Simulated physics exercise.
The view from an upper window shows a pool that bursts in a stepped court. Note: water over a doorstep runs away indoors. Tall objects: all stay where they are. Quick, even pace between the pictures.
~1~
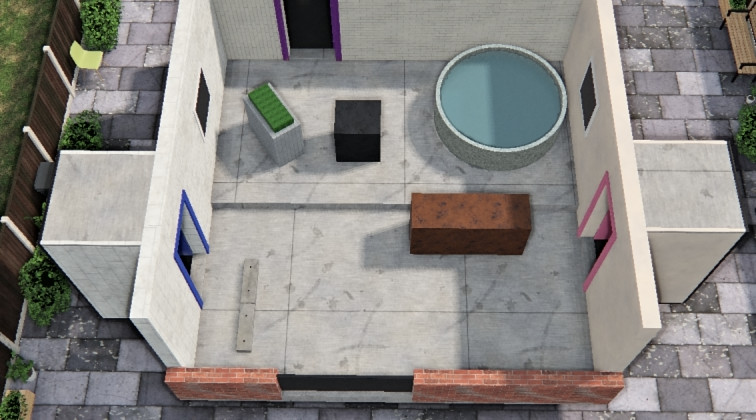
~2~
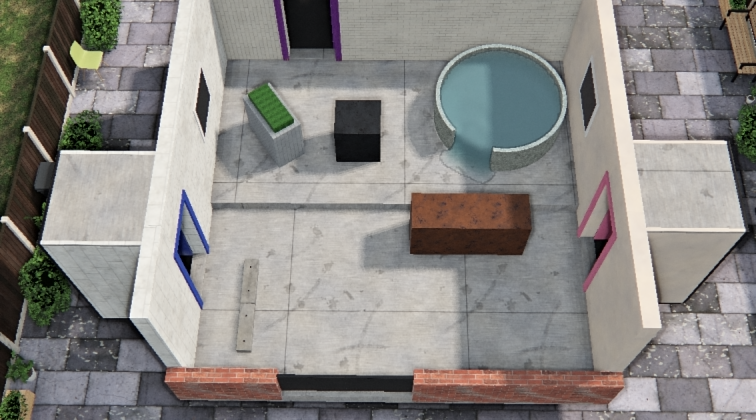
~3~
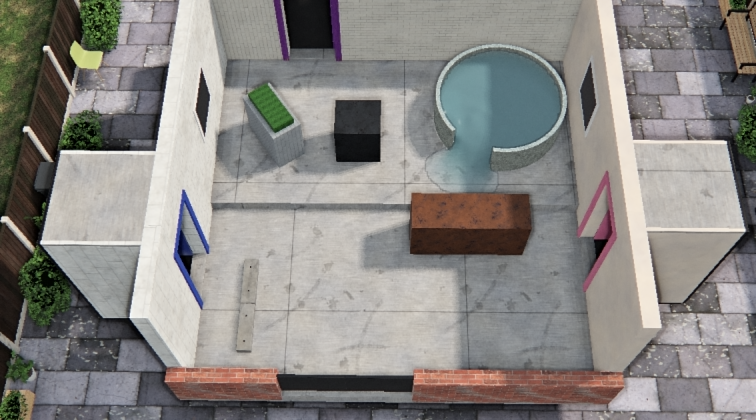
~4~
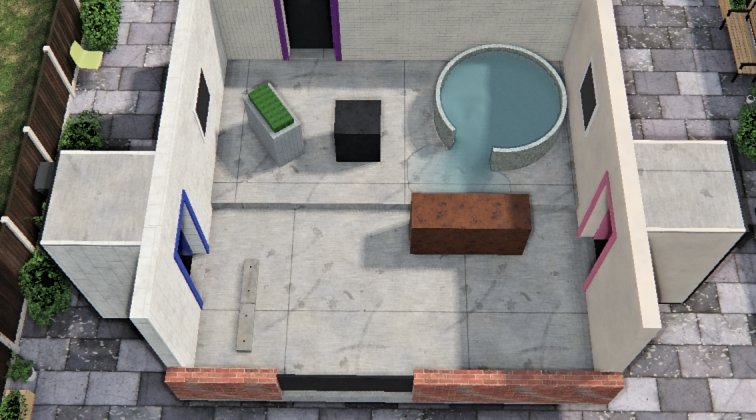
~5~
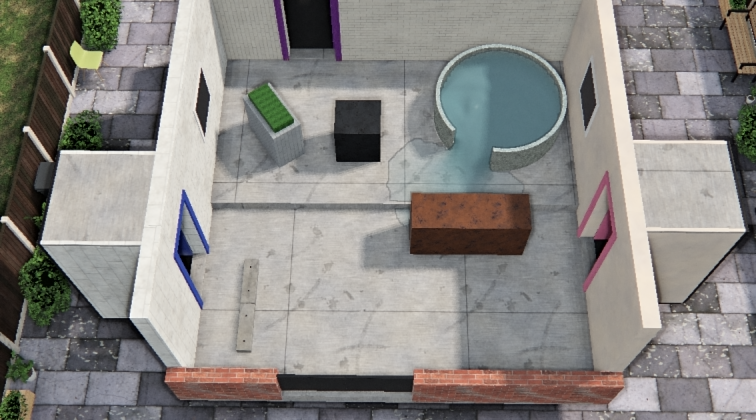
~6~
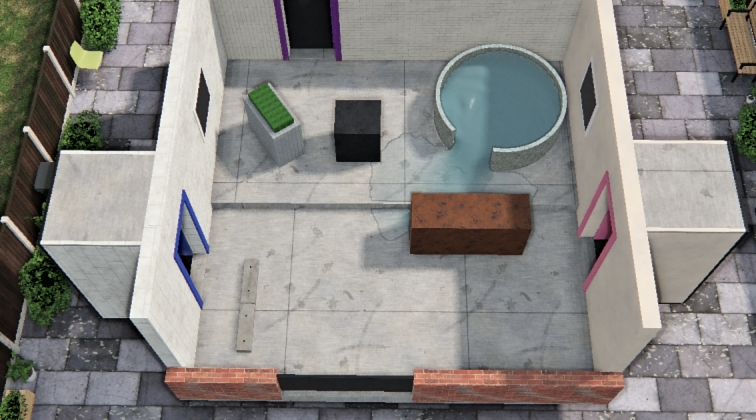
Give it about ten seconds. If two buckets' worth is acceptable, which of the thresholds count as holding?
The purple door counts as holding, the pink door does not count, the blue door does not count.
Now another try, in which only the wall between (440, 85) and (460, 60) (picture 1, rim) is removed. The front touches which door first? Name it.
It is the one in purple.
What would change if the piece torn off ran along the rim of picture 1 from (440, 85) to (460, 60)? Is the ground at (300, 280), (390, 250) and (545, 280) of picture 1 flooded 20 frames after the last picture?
Taking the three spots as listed, they end up spared, spared and spared.
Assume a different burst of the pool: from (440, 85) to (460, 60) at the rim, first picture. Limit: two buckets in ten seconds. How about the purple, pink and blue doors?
Purple: Beyond the mark; pink: Short of the mark; blue: Short of the mark.
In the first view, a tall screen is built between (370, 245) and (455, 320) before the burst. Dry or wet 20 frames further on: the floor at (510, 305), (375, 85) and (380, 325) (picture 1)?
Taking them in order, I'd say parched, parched and parched.
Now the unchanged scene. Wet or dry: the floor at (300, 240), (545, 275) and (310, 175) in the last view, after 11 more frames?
Result, in order: Waterlogged / unflooded / waterlogged.
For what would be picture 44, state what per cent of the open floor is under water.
About 60 per cent.
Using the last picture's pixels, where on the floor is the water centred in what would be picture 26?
Close to pixel (437, 178).
A moment on, water covers 15 % of the floor; the purple door not reached, the pink door not reached, the blue door not reached.
Next, water covers 35 % of the floor; the purple door not reached, the pink door under two buckets in, the blue door wet at the sill, nothing in.
Then, water covers 45 % of the floor; the purple door not reached, the pink door over two buckets in, the blue door over two buckets in.
Later, water covers 60 % of the floor; the purple door not reached, the pink door far over two buckets in, the blue door far over two buckets in.
In the end, water covers 65 % of the floor; the purple door not reached, the pink door far over two buckets in, the blue door far over two buckets in.
